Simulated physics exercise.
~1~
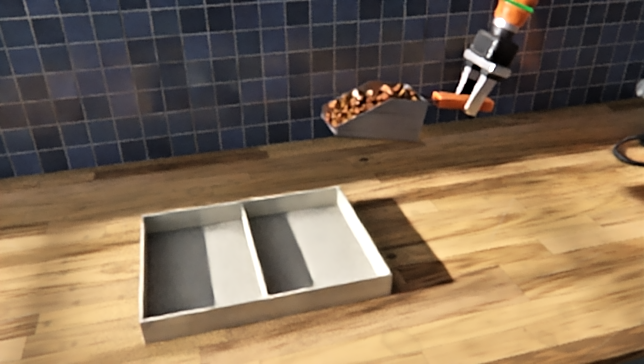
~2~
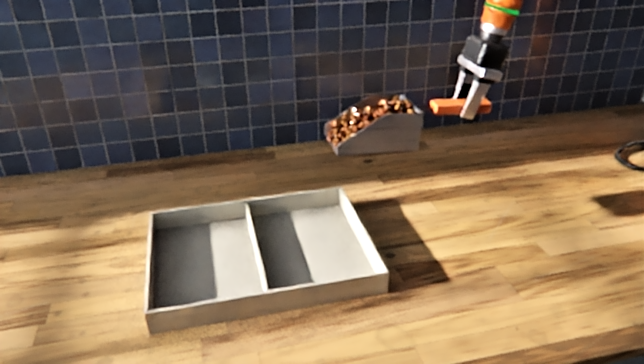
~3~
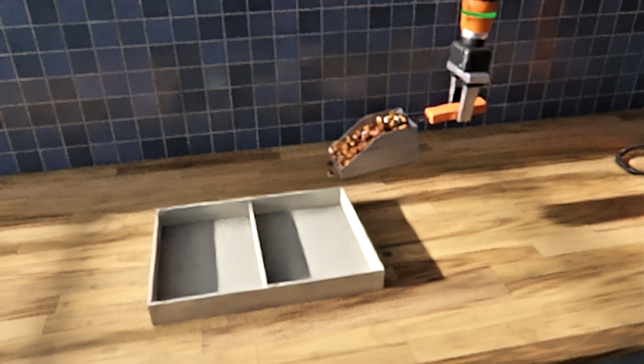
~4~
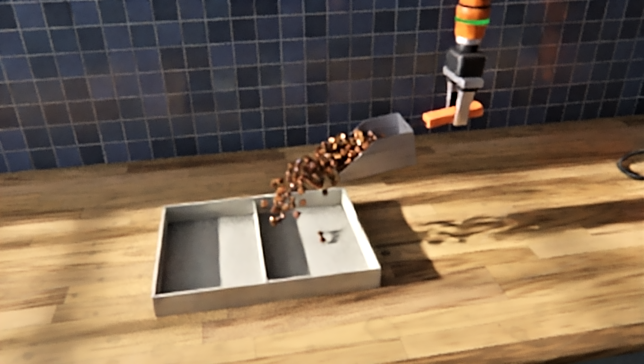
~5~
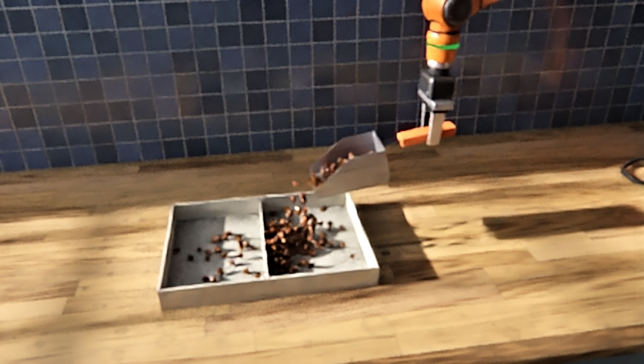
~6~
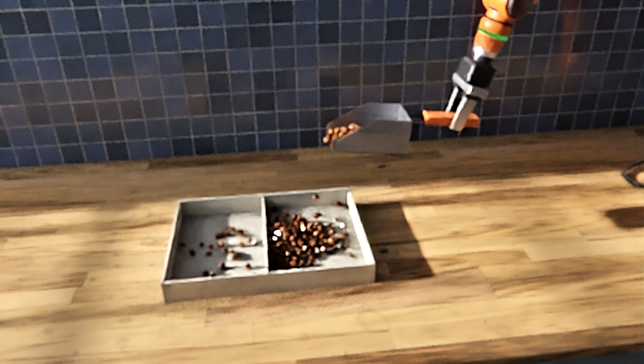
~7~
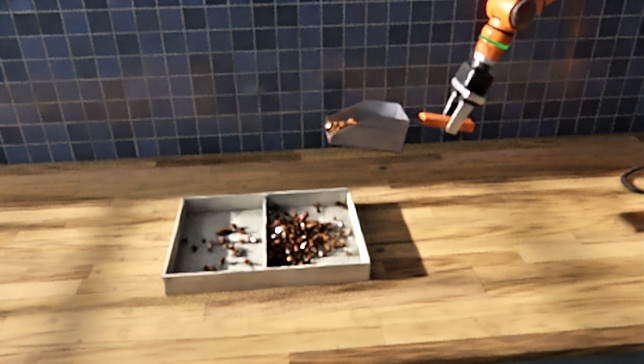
To begin with, a robot arm with orange joints holds a gray scoop heaped with small brown pellets above a wooden counter, near a pale two-part tray and a blue tiled wall. The arm lowers the scoop and tips it forward toward the tray. Pellets pour over the front edge in a thick stream, falling first into the right part. As the scoop moves left and down, more tumble in and some scatter into the left part. The scoop then lifts away to the right, levels and tilts back, still holding some pellets. Most lie piled in the right part, with a few in the left.
